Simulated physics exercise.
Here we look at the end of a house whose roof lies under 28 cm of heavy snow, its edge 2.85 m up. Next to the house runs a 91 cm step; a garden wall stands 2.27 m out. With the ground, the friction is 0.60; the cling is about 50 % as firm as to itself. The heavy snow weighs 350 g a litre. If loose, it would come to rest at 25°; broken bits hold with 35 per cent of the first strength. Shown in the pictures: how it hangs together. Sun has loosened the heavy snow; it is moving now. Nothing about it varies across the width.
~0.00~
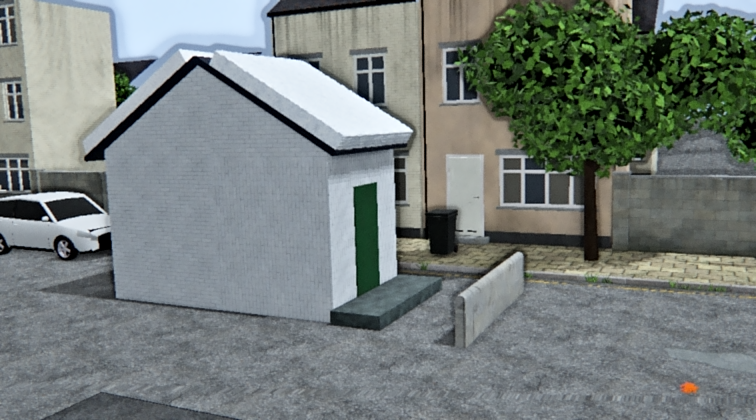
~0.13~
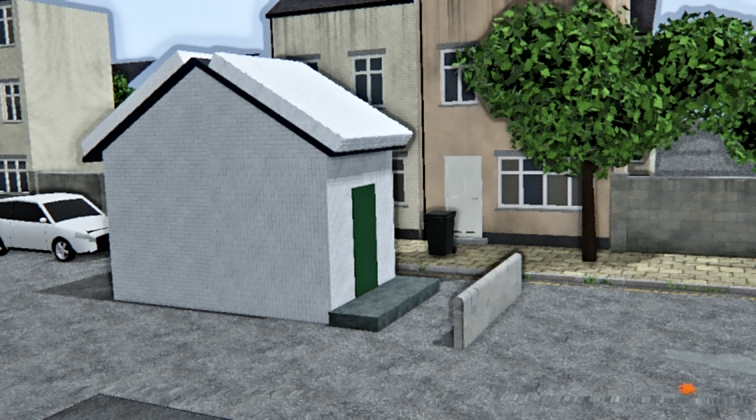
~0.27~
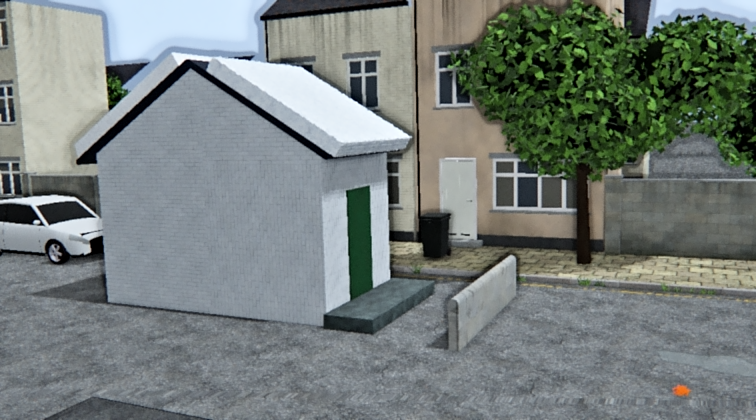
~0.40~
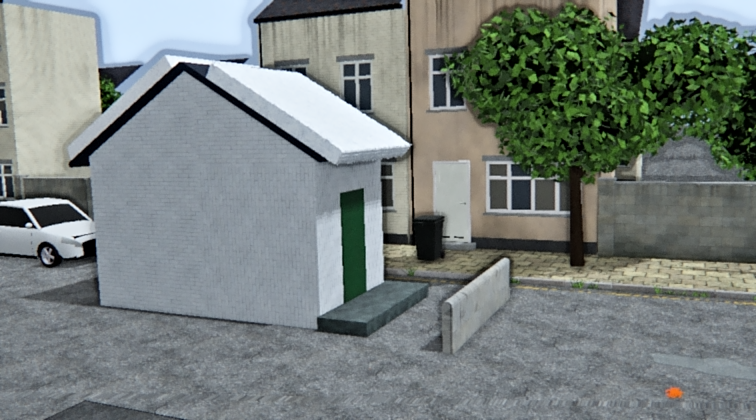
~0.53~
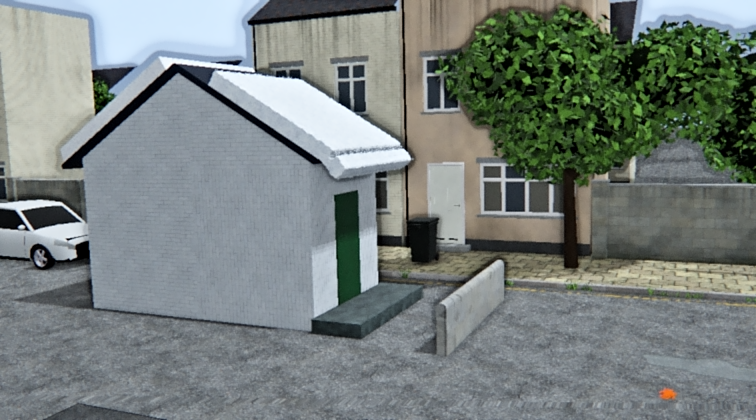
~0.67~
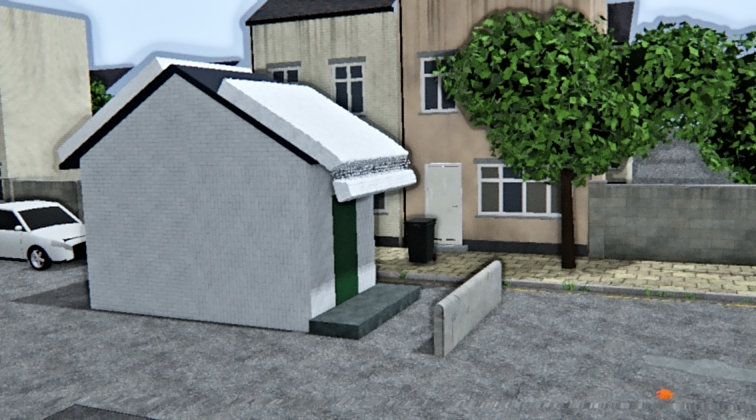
A small pale building with a green door, its thick roof snow sliding down over the right eave and cracking along the edge.
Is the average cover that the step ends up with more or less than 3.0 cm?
Smaller than 3.0 cm.
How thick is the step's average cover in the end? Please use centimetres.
0 cm.
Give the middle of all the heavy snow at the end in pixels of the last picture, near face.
Close to (409, 329) in the last picture.
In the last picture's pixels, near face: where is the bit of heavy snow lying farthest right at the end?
Roughly at the pixel (678, 375).
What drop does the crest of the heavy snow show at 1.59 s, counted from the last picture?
I'd put it at close to 2.3 m.
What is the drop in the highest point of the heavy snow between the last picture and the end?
Around 3.4 m.
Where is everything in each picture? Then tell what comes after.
Foremost bit of the heavy snow at (343, 137), 2 % of it past the eaves, in one piece, in the first frame.
Foremost bit of the heavy snow at (342, 140), its middle shifted 2.7 cm, 3 % of it past the eaves, in one piece, in the second frame.
Foremost bit of the heavy snow at (341, 145), its middle shifted 11 cm, 6 % of it past the eaves, in one piece, in the third frame.
Foremost bit of the heavy snow at (342, 153), its middle shifted 25 cm, 11 % of it past the eaves, in one piece, in the fourth frame.
Foremost bit of the heavy snow at (345, 167), its middle shifted 46 cm, 18 % of it past the eaves, cracking, in the fifth frame.
Foremost bit of the heavy snow at (351, 194), its middle shifted 73 cm, 27 % of it past the eaves, cracking, in the sixth frame.
After 1.09 s, 55 % of the snow is still up on the roof and 45 % is falling or down.
After 1.59 s, none of the snow is still up on the roof and all is falling or down.
After 2.10 s, none of the snow is still up on the roof and all is falling or down.
After 2.60 s, none of the snow is still up on the roof and all is falling or down.
After 2.90 s, none of the snow is still up on the roof and the snow on the step is 0 mm deep on average.
